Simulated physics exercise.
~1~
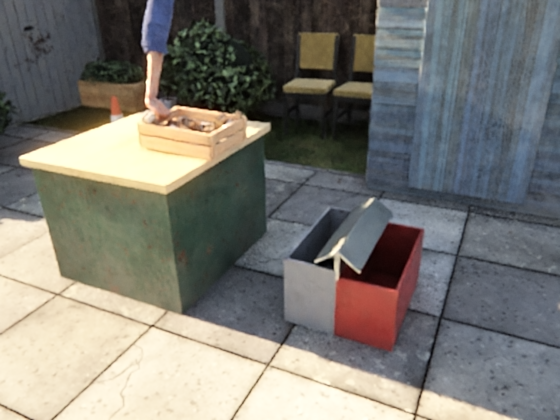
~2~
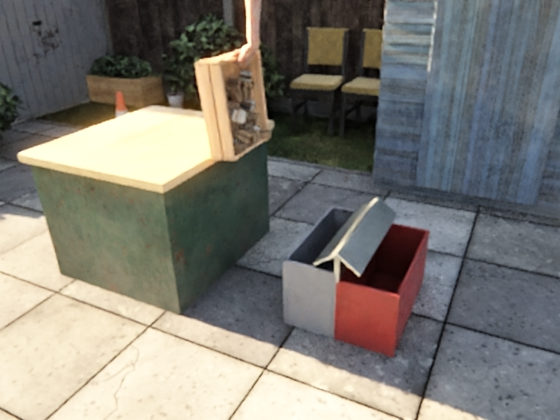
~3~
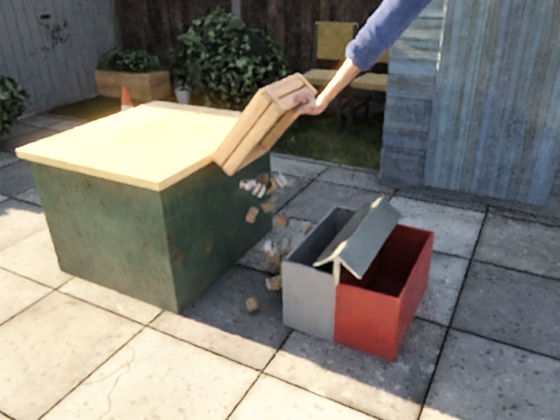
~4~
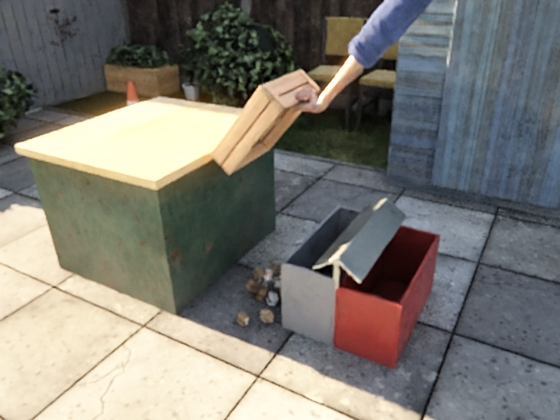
In this clip, a hand lifts and tips a wooden box of small pieces at the edge of a green bench, spilling them downward, and most end up heaped on the paving just left of the grey box, while the red bin beyond the ridge appears empty.
